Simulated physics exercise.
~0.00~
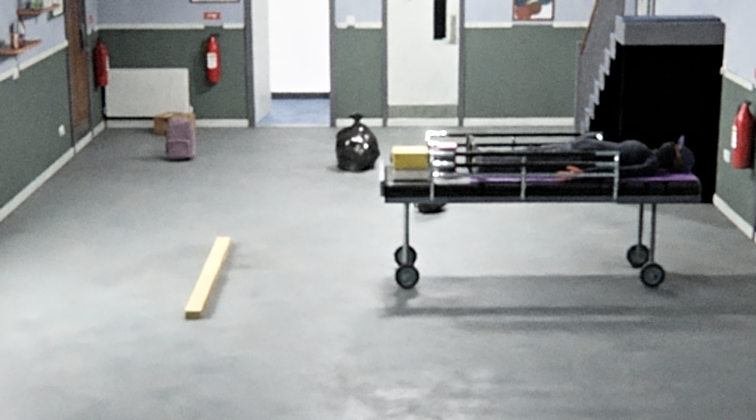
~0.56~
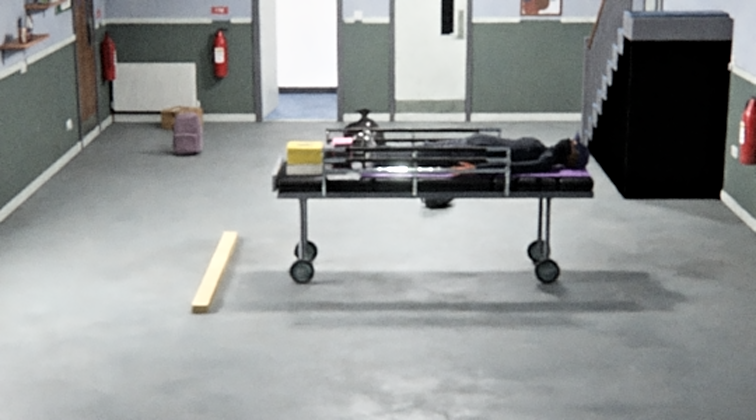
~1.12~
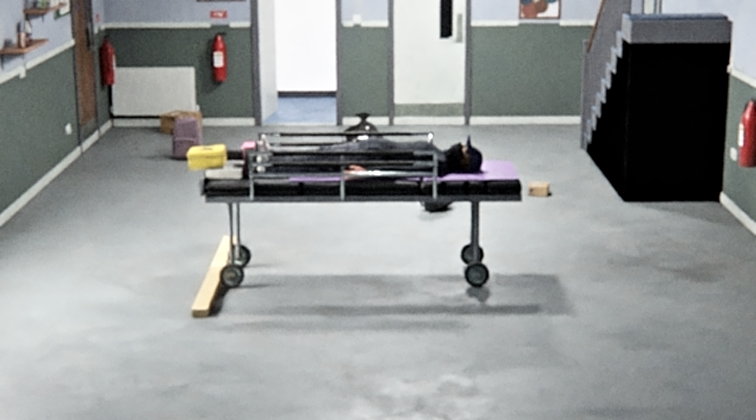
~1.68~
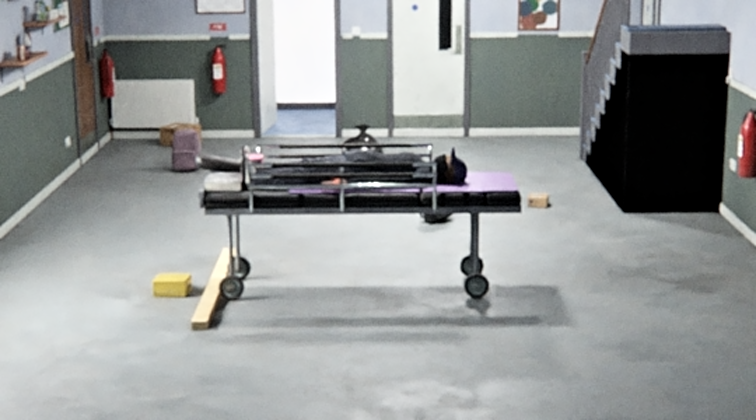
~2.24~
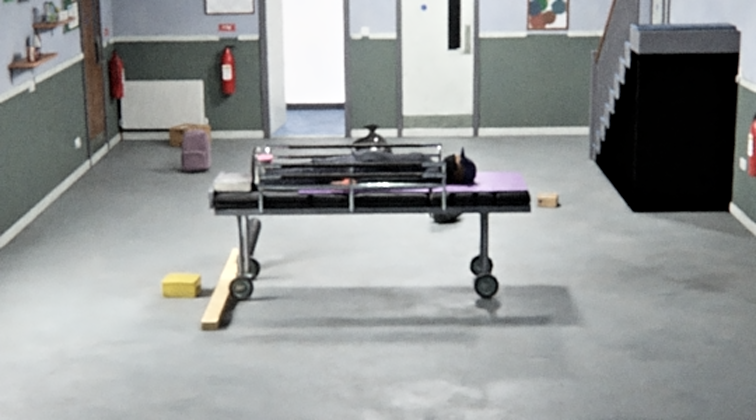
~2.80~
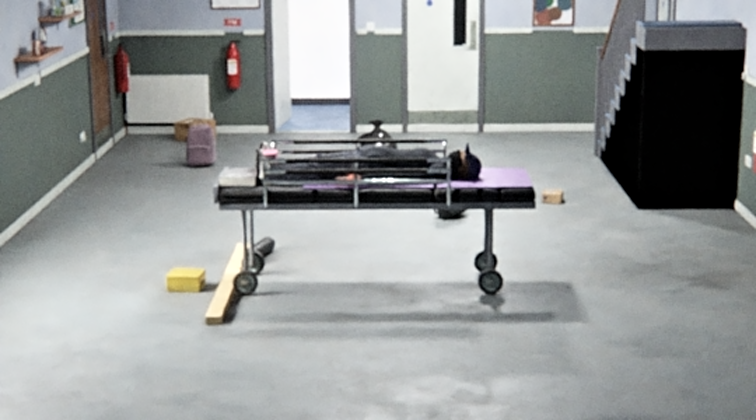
A gurney carrying a person rolls left and stops at a sill, spilling a yellow case and then a black bottle.
